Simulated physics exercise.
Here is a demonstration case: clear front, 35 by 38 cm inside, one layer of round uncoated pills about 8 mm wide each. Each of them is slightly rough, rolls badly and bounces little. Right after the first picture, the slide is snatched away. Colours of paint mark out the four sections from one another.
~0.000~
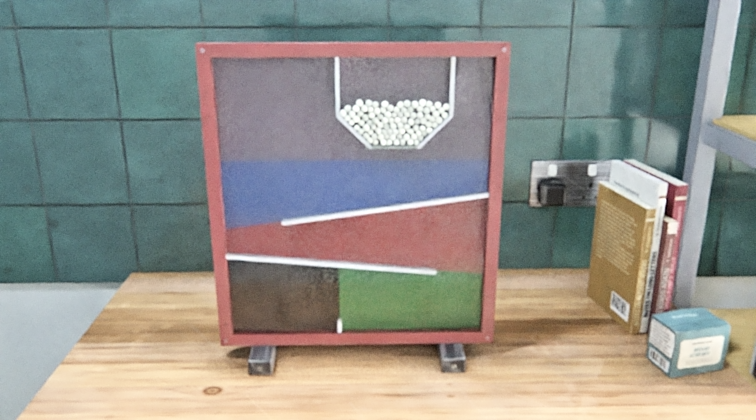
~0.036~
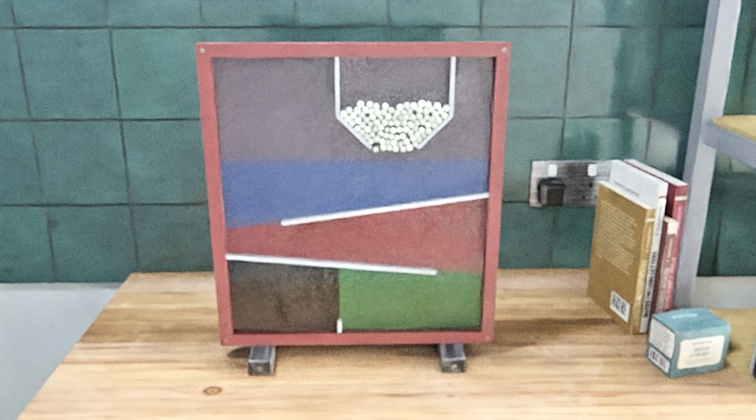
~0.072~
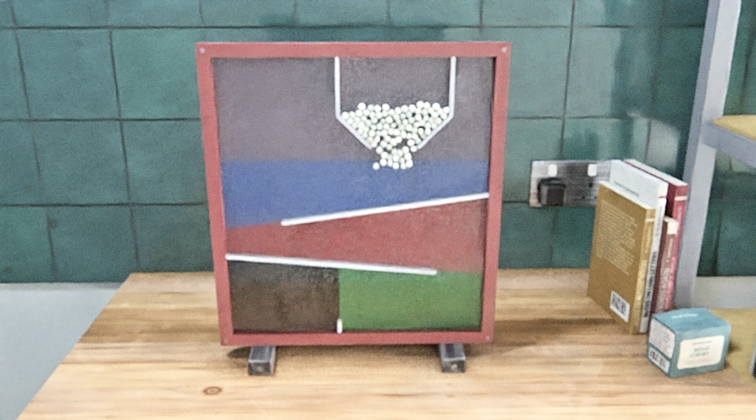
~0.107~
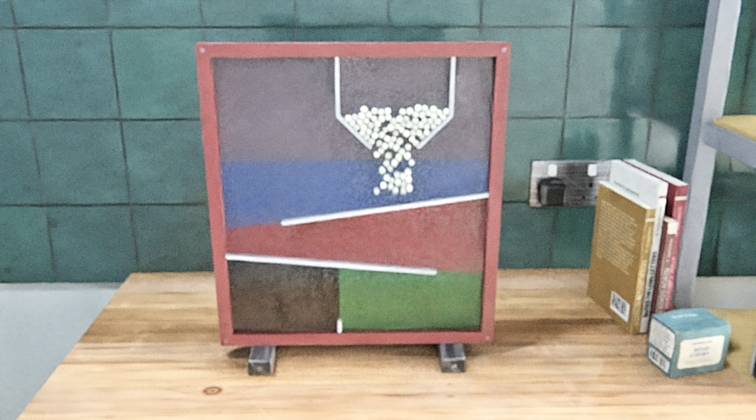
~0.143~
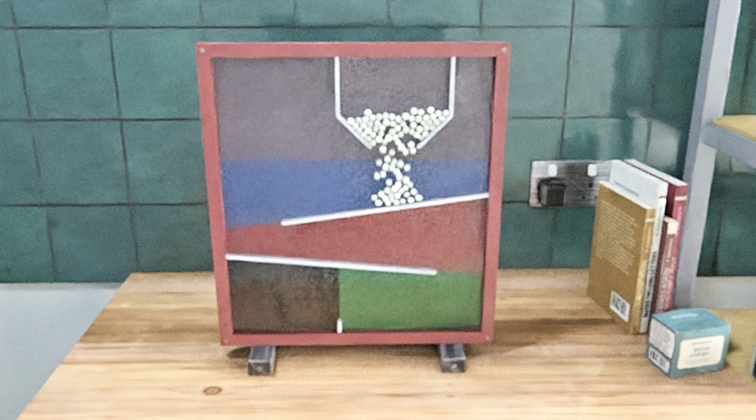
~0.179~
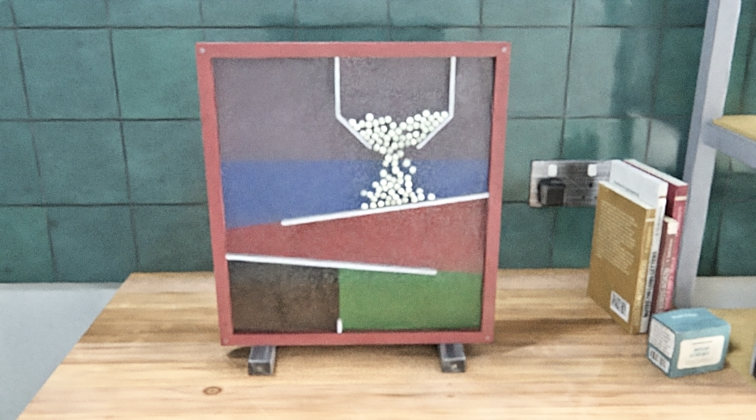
Small white pellets pouring from a funnel inside a red-framed clear-fronted case, heaping and spreading on the sloping white bar below.
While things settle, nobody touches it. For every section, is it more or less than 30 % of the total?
Red: Less; blue: More; green: Less; black: Less.
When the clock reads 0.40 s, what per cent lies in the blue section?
It works out at roughly 95 per cent.
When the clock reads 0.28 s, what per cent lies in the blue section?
It works out at about 70 percent.
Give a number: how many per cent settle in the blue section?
Roughly 85 percent of the load.
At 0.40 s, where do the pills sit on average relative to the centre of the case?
Offset: Approx. 3 cm right, 1 cm above.
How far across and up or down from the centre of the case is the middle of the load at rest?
Some 1 cm right and 1 cm below.
By 0.28 s, the pills' middle is 5 cm right of and 4 cm above the centre; blue 70 %.
By 0.40 s, the pills' middle is 3 cm right of and 1 cm above the centre; blue 95 %.
By 0.63 s, the pills' middle is 1 cm right of and level with the centre; red 5 %, blue 95 %.
Settled by 1.9 s, red 15 %, blue 85 %, green 0 %, black 0 %.
